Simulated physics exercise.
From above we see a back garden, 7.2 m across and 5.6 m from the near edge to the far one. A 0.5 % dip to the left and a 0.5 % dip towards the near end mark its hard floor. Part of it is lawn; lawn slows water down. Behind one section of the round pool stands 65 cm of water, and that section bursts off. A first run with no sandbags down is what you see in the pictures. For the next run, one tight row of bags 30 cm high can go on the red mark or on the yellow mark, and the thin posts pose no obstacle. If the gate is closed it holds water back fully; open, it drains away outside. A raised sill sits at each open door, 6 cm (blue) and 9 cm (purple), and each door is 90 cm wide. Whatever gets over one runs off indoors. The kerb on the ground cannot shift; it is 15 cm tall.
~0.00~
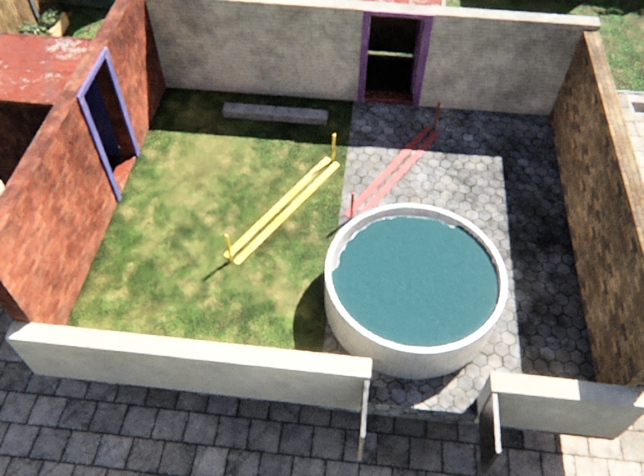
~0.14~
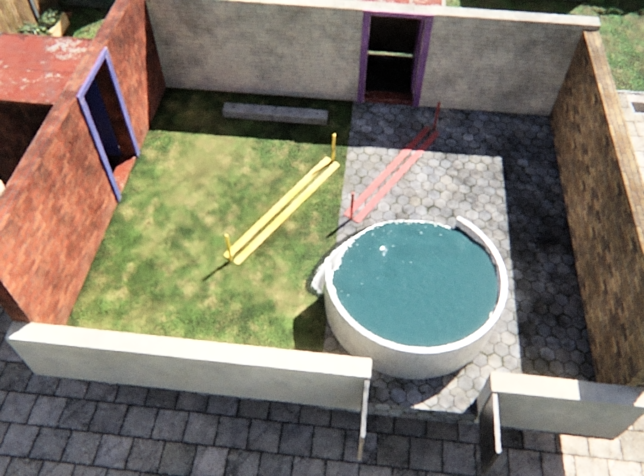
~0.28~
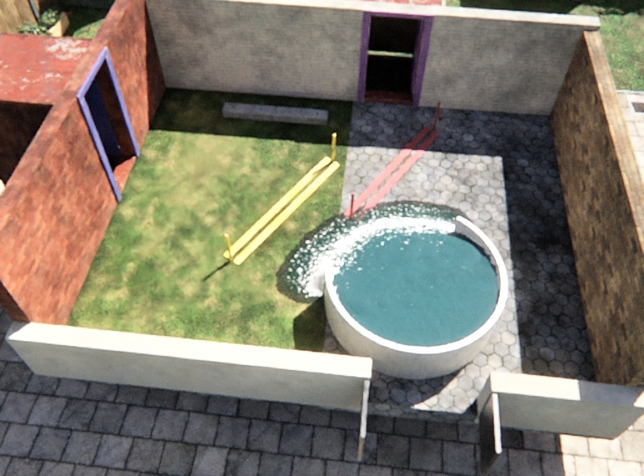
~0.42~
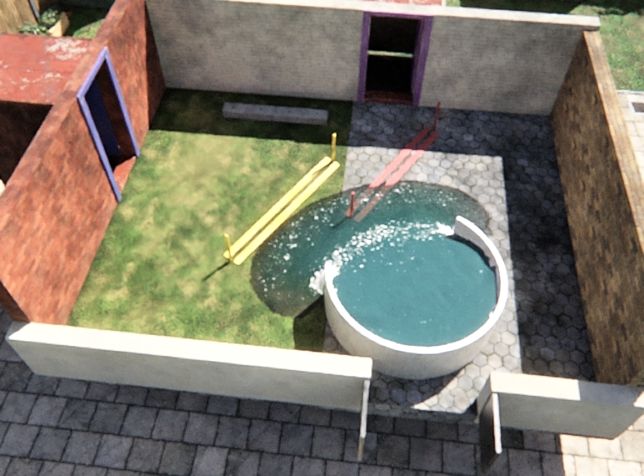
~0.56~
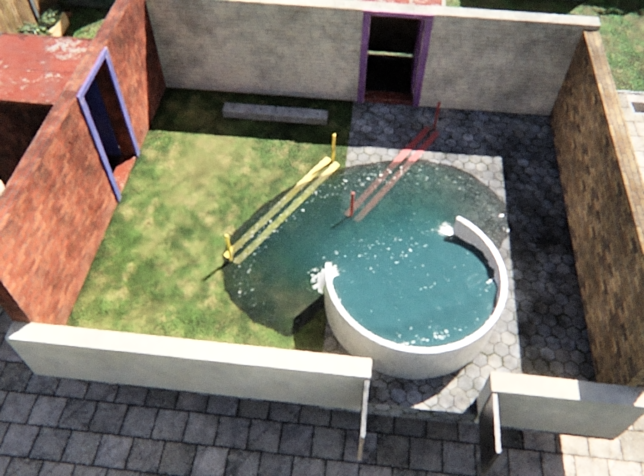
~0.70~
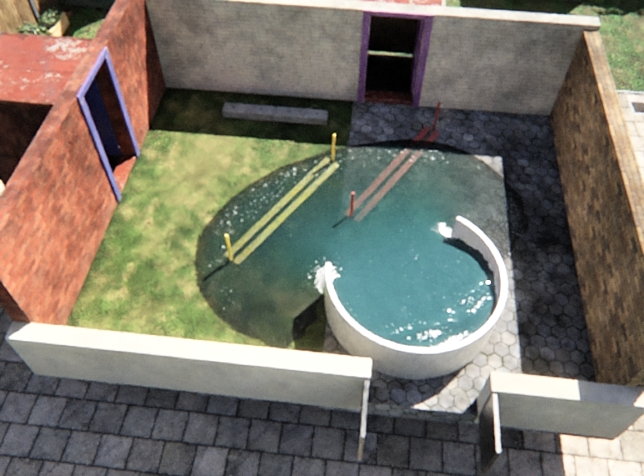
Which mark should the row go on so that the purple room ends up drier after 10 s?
On the red mark.
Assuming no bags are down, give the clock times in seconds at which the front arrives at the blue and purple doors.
So it gets to blue at 2.4 s and to purple at 1.0 s.
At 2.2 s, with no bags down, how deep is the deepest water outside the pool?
I'd say some 30 centimetres at most.
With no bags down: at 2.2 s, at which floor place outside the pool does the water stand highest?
Near (356, 101).
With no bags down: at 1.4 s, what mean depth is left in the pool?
Mean depth comes to around 31 centimetres.
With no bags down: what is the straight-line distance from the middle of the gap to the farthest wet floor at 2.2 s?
Call it close to 4.4 m.
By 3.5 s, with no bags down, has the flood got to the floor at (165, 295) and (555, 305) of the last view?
First spot soaked, second spot bone dry.
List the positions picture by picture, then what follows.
Still water, 65 cm deep, in the round pool at (415, 275), in the first picture.
The front is at (313, 289), 1.2 m from the gap on the round pool's far side; 0.5 m2 of floor is under water; 65 cm left at the back of the round pool, in the second picture.
The front is at (284, 286), 1.5 m from the gap on the round pool's far side; 2.0 m2 of floor is under water; 65 cm left at the back of the round pool, in the third picture.
Water pours out on the round pool's far side and has run 1.9 m, to a hidden place; typically 8 cm deep outside, 65 cm at the round pool's back, in the fourth picture.
The front is at (231, 281), 2.2 m from the gap on the round pool's far side; 7.0 m2 of floor is under water; 63 cm left at the back of the round pool, in the fifth picture.
The front is at (202, 264), 2.6 m from the gap on the round pool's far side; 10.2 m2 of floor is under water; 53 cm left at the back of the round pool, in the sixth picture.
After 1.4 s water covers 50 % of the floor and is deepest (22 cm) near (363, 240) in the run without bags; in at the purple door, 2 L with no bags, 0 L with the row on red, 2 L on yellow.
After 2.2 s water covers 65 % of the floor and is deepest (30 cm) near (356, 101) in the run without bags; in at the purple door, 46 L with no bags, 0 L with the row on red, 102 L on yellow.
After 3.5 s water covers 75 % of the floor and is deepest (22 cm) near (186, 89) in the run without bags; in at the purple door, 120 L with no bags, 0 L with the row on red, 249 L on yellow.
After 6.0 s water covers 90 % of the floor and is deepest (12 cm) near (165, 93) in the run without bags; in at the purple door, 135 L with no bags, 0 L with the row on red, 278 L on yellow.
After 10.0 s water covers 95 % of the floor and is deepest (13 cm) near (336, 381) in the run without bags; in at the purple door, 135 L with no bags, 0 L with the row on red, 279 L on yellow.
